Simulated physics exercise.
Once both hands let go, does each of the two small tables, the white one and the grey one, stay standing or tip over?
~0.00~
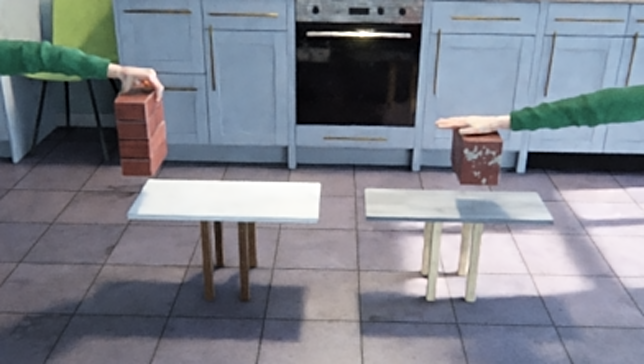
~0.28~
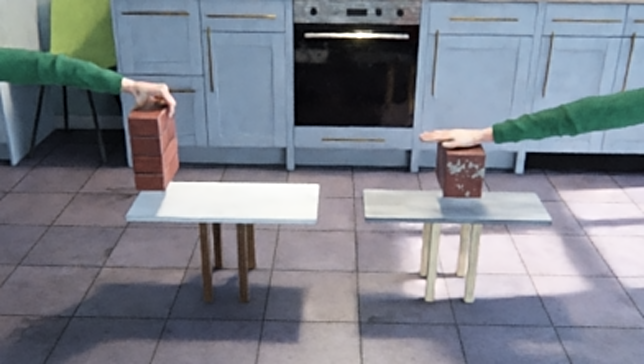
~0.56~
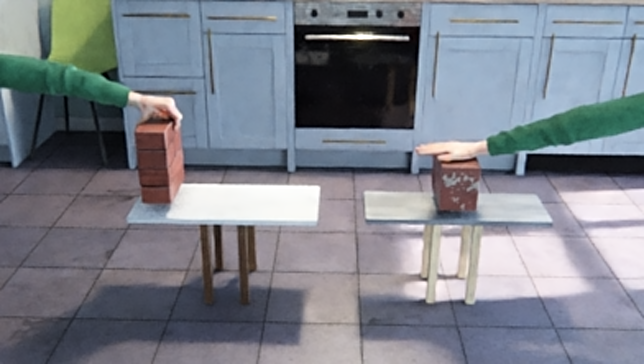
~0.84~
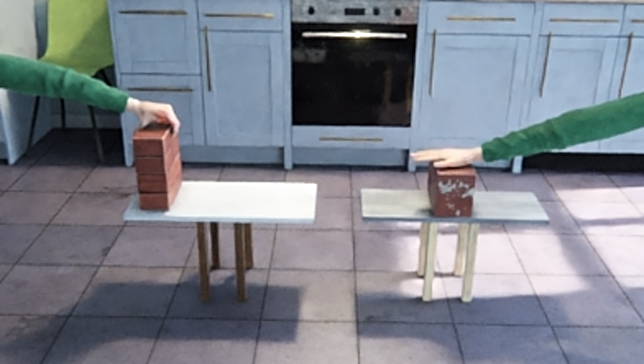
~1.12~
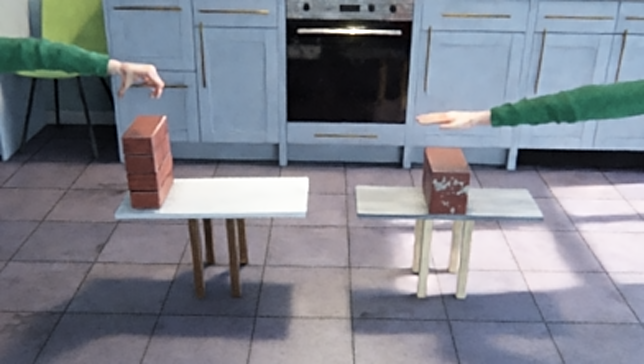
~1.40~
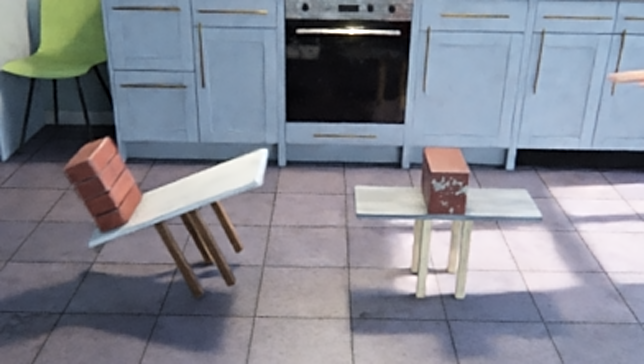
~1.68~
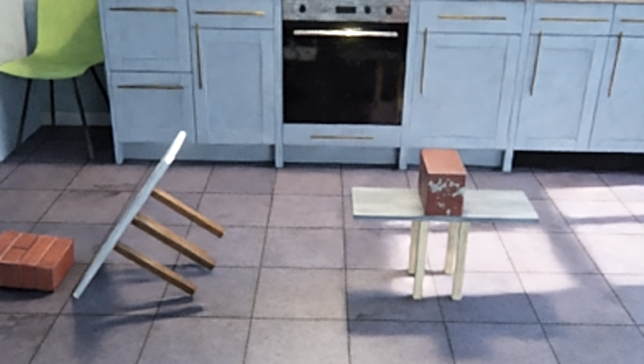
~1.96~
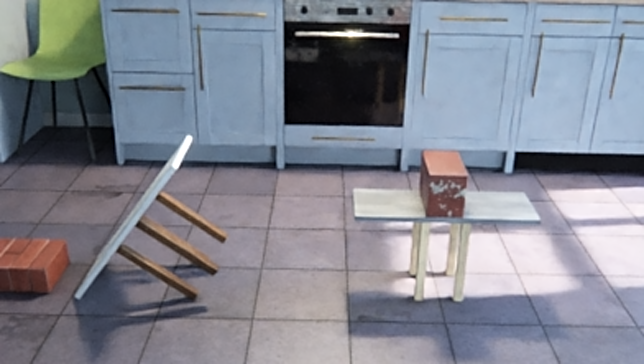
The white table tips over to the left and its bricks end up on the floor. The grey table stays flat on its feet with the block still on top.
Two green-sleeved arms lowered a stack of bricks onto the left end of a small white table and a reddish block onto the middle of a grey one, then let go; the white table toppled left, spilling its bricks, while the grey one stayed standing.
